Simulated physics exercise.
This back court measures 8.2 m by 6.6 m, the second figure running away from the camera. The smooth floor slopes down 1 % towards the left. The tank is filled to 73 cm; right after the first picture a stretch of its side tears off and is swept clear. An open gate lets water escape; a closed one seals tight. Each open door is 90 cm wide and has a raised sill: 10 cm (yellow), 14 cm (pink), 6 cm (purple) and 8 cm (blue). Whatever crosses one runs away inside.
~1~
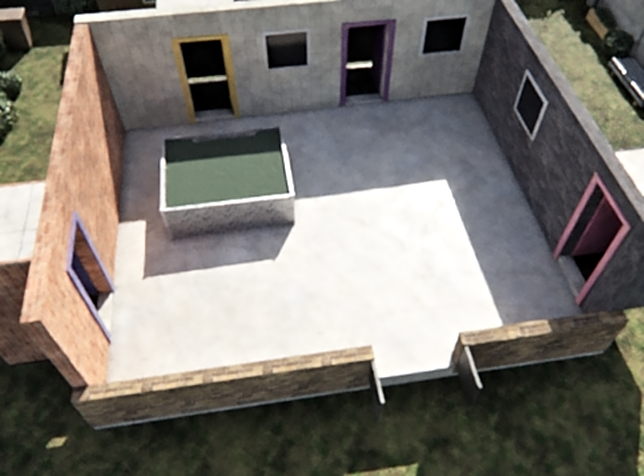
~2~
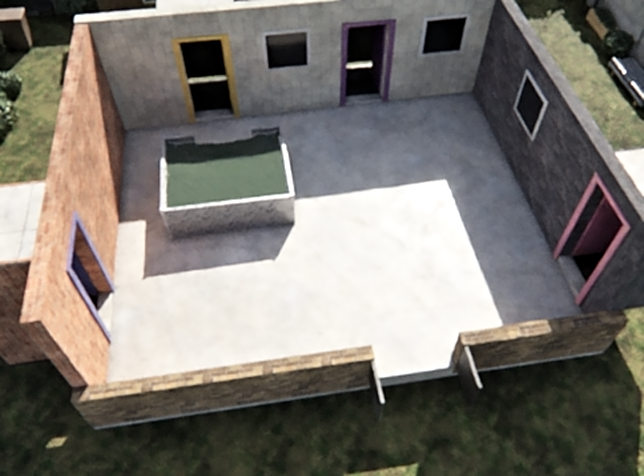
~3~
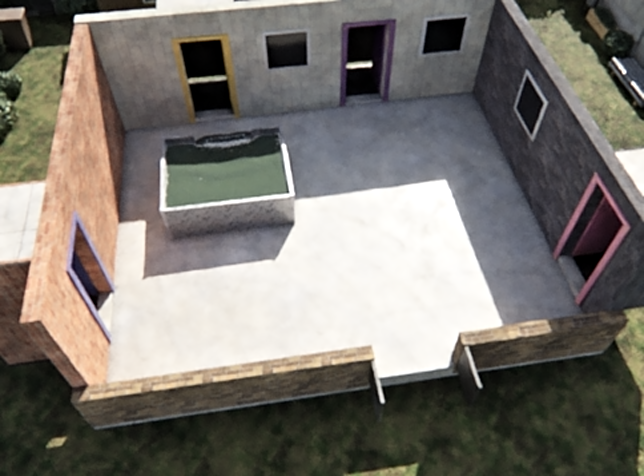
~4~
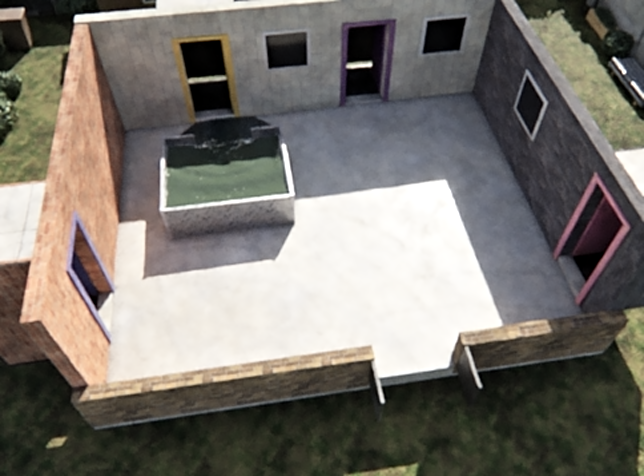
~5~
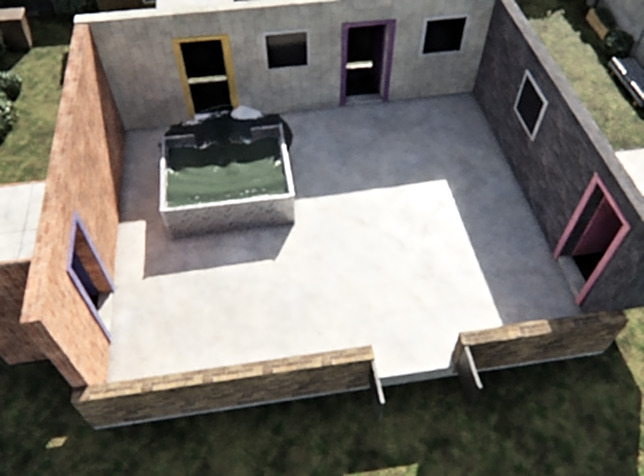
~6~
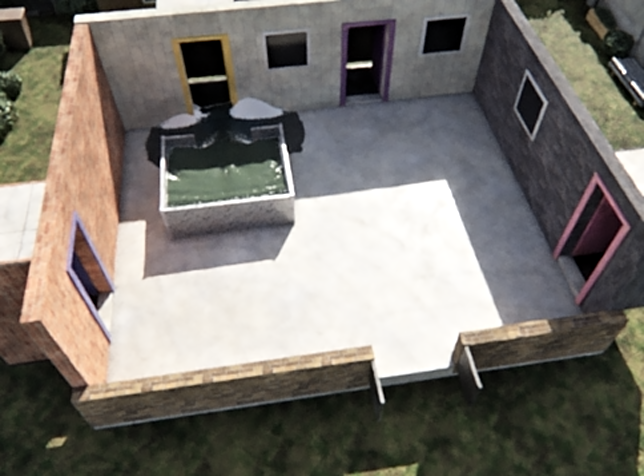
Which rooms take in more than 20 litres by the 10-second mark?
Within that time: At the yellow door it exceeds the limit; at the pink door it stays under the limit; at the purple door it keeps below the limit; at the blue door it does not reach the limit.
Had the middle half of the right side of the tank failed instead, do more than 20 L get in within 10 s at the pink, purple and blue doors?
Then: Pink not over, purple past it, blue below.
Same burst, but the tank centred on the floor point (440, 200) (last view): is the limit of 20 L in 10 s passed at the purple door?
Against that limit: Purple over.
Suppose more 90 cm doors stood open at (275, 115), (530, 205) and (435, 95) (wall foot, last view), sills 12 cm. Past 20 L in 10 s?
In that order: Past it, below, not over.
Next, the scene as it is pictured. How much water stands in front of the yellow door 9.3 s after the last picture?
Some 10.5 cm.
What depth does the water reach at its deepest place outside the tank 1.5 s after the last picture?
About 38 cm.
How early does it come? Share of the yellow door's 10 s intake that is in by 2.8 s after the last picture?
About 75 per cent.
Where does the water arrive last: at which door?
The pink one.
Then, 0.7 s after the last picture water covers 10 % of the floor and is deepest (47 cm) near (237, 121); yellow door 36 cm at the sill, 270 L in, pink door not reached, purple door 2 cm at the sill, 0 L in, blue door not reached.
Then, 1.5 s after the last picture water covers 20 % of the floor and is deepest (38 cm) near (237, 121); yellow door 38 cm at the sill, 505 L in, pink door not reached, purple door 5 cm at the sill, 0 L in, blue door not reached.
Then, 2.8 s after the last picture water covers 40 % of the floor and is deepest (29 cm) near (237, 121); yellow door 29 cm at the sill, 697 L in, pink door not reached, purple door 4 cm at the sill, 0 L in, blue door 2 cm at the sill, 0 L in.
Then, 5.3 s after the last picture water covers 60 % of the floor and is deepest (18 cm) near (126, 133); yellow door 18 cm at the sill, 865 L in, pink door 2 cm at the sill, 0 L in, purple door 3 cm at the sill, 0 L in, blue door 7 cm at the sill, 0 L in.
Then, 9.3 s after the last picture water covers 95 % of the floor and is deepest (12 cm) near (125, 138); yellow door 10 cm at the sill, 912 L in, pink door 2 cm at the sill, 0 L in, purple door 2 cm at the sill, 0 L in, blue door 5 cm at the sill, 0 L in.
